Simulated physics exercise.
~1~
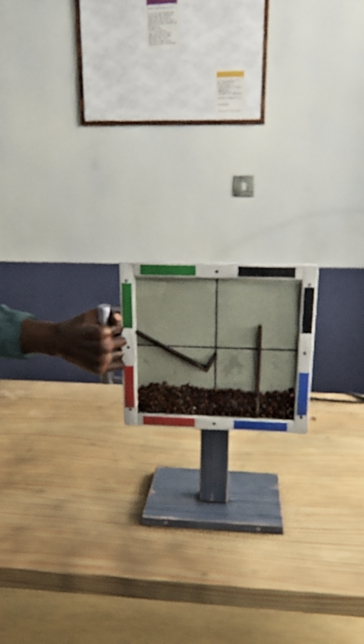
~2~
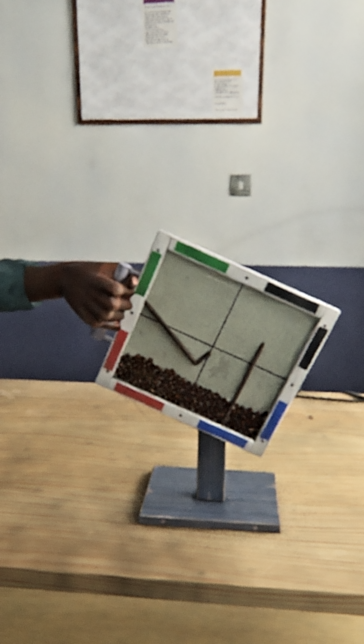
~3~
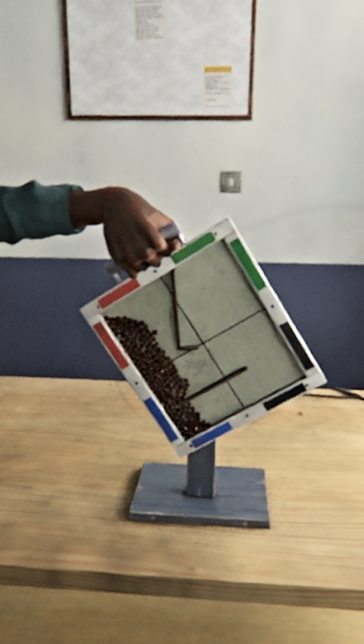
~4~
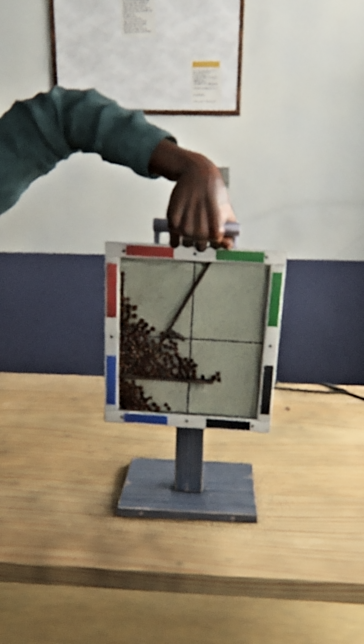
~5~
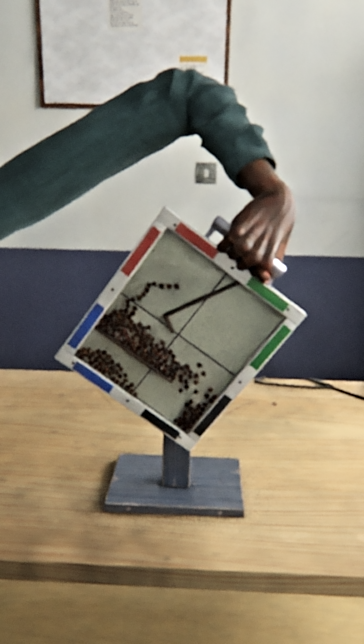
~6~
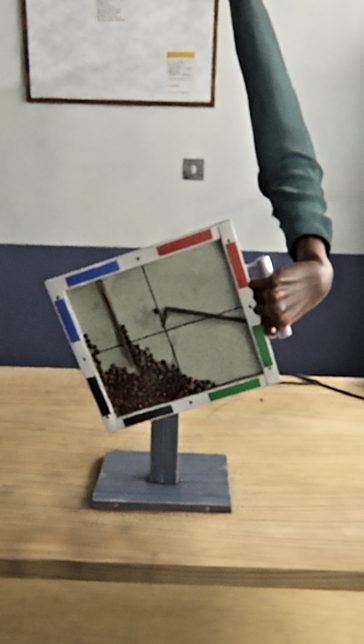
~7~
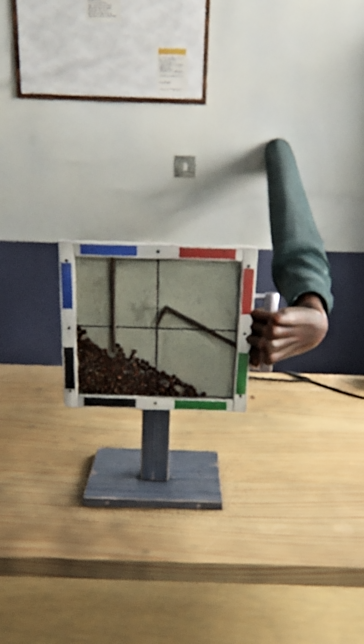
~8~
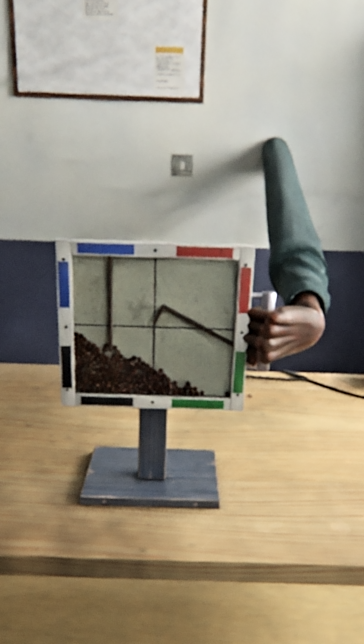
On a wooden table, a hand turns a clear-faced case clockwise until brown pellets settle lower left.
